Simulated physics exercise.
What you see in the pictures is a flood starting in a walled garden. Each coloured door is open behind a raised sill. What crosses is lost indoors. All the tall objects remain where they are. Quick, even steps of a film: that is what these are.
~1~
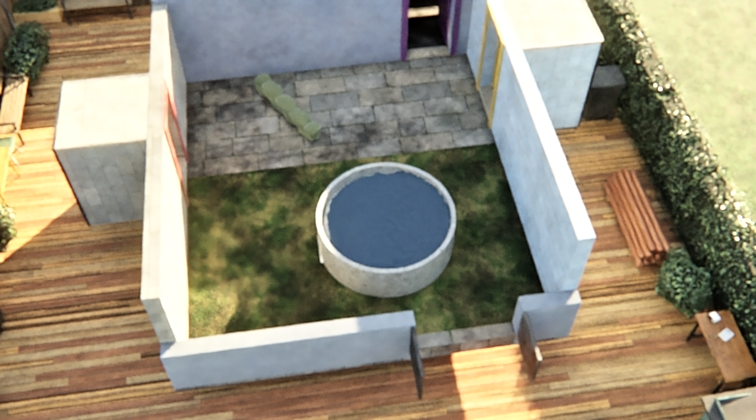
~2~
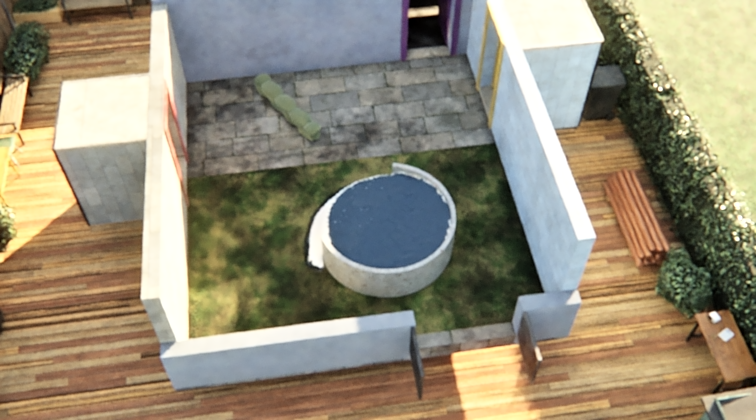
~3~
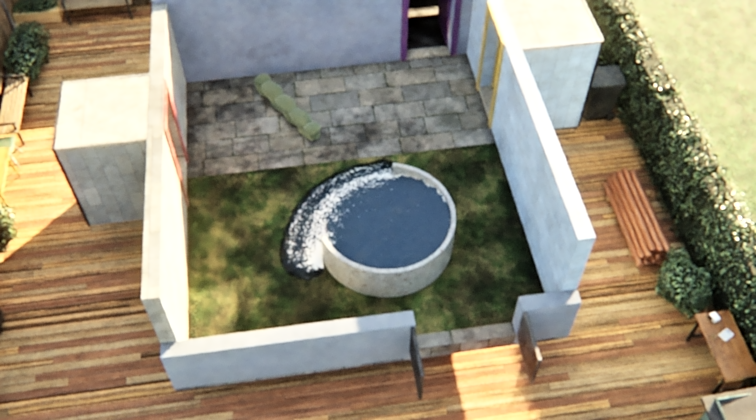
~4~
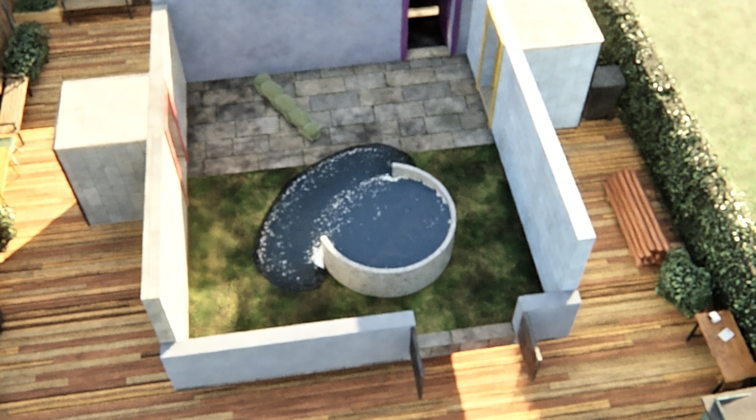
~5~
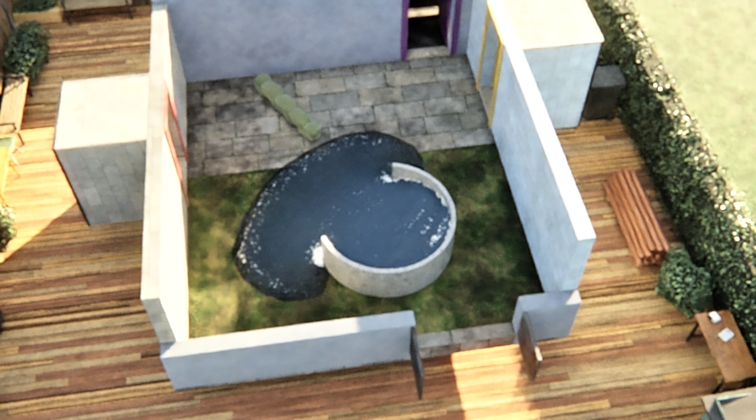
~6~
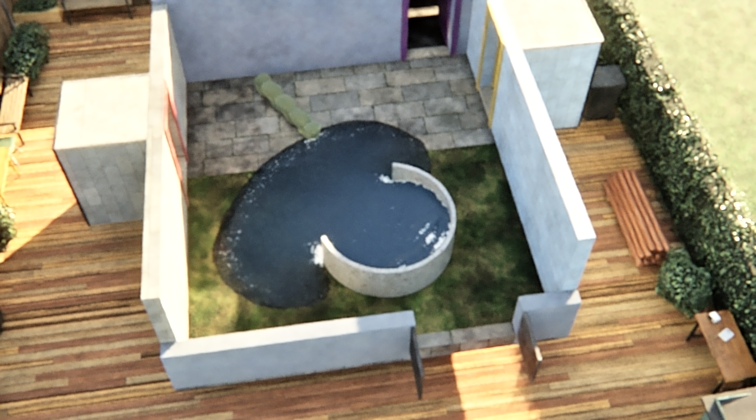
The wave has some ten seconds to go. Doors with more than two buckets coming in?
Purple door: Two or fewer; red door: Two or fewer; yellow door: Two or fewer.
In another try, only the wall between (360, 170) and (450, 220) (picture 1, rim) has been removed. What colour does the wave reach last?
Last in line is the red-painted one.
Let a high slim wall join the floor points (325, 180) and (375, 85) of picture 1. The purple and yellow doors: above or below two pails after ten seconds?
The way I see it, the purple door exceeds the amount while the yellow door misses the amount.
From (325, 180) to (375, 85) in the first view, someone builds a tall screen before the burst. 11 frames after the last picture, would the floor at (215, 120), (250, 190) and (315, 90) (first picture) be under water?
The first spot is swamped, the second swamped, the third untouched.
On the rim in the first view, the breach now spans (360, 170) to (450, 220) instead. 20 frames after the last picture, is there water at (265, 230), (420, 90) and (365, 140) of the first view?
The first spot is spared, the second swamped, the third swamped.
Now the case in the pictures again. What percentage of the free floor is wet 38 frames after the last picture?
Share estimate: About 80 per cent.
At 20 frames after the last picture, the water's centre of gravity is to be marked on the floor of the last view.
Near (285, 171) in the last view.
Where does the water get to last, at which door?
The yellow one.
A moment on, water covers 50 % of the floor; the purple door not reached, the red door not reached, the yellow door not reached.
Next, water covers 60 % of the floor; the purple door not reached, the red door wet at the sill, nothing in, the yellow door not reached.
Then, water covers 65 % of the floor; the purple door wet at the sill, nothing in, the red door wet at the sill, nothing in, the yellow door wet at the sill, nothing in.
Later, water covers 80 % of the floor; the purple door under two buckets in, the red door wet at the sill, nothing in, the yellow door wet at the sill, nothing in.
In the end, water covers 95 % of the floor; the purple door under two buckets in, the red door wet at the sill, nothing in, the yellow door wet at the sill, nothing in.
